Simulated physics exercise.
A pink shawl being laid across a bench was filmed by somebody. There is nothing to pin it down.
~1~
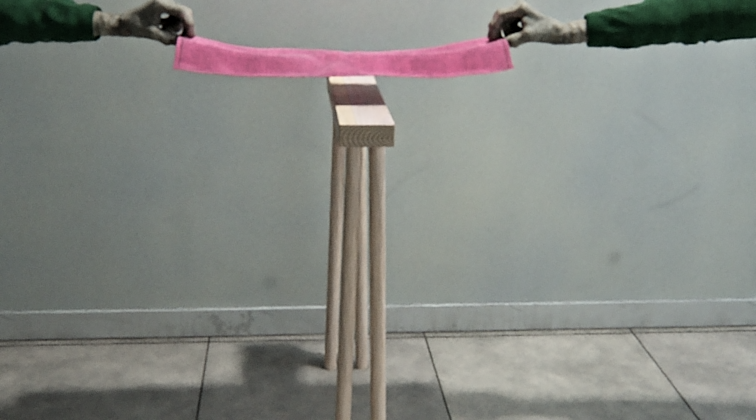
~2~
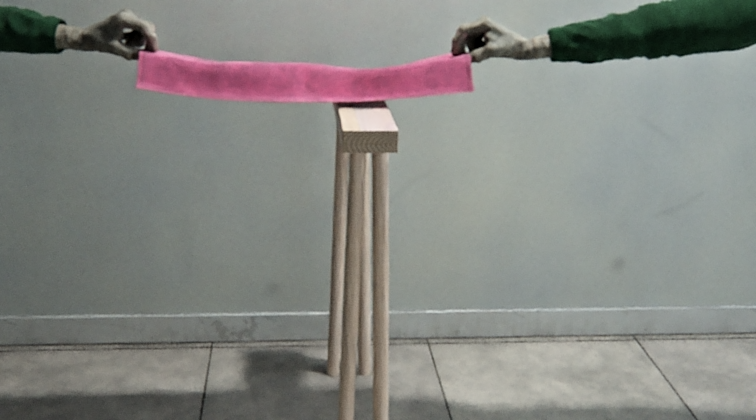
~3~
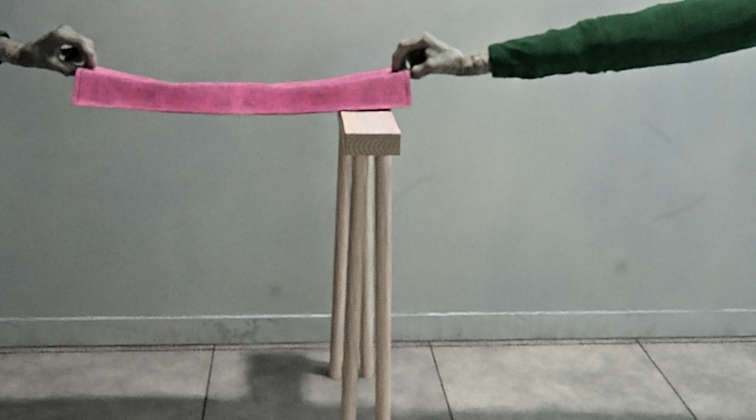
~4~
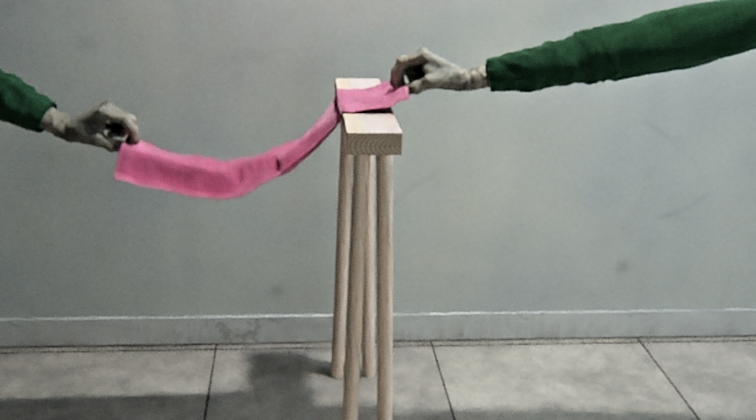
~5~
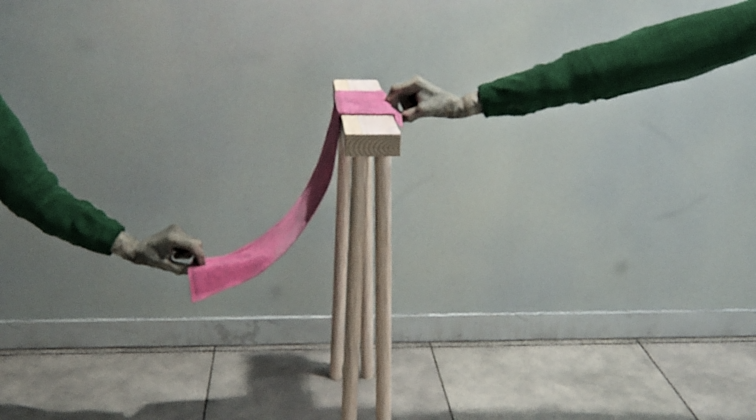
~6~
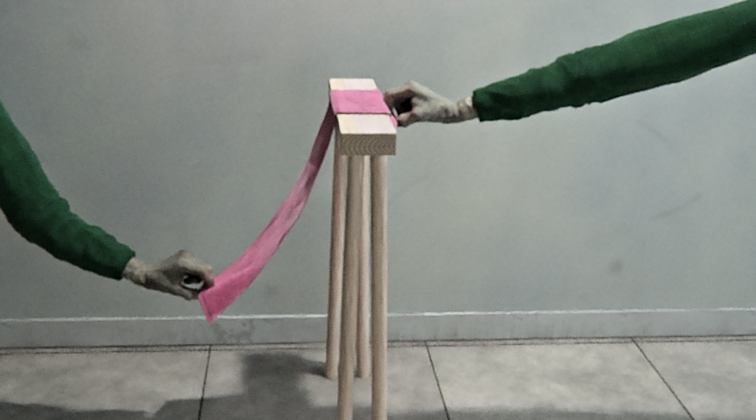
A pink strip of cloth, held at both ends by two hands in green sleeves, moves left and down over a narrow wooden bench. The left hand then lowers its end well below the top while the right hand keeps the other end at the bench's right edge, leaving most of the cloth on the left.
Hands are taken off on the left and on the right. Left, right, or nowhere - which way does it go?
Left.
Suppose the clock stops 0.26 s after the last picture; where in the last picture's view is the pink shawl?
I'd put it close to (298, 228).
Then, 0.26 s later than the last view, shawl sliding left.
Then, 0.48 s later than the last view, shawl clear of the top and falling near (274, 377).
Then, 0.72 s later than the last view, shawl in a heap on the floor.
Finally, shawl in a heap on the floor. The pink shawl falls on the left side.
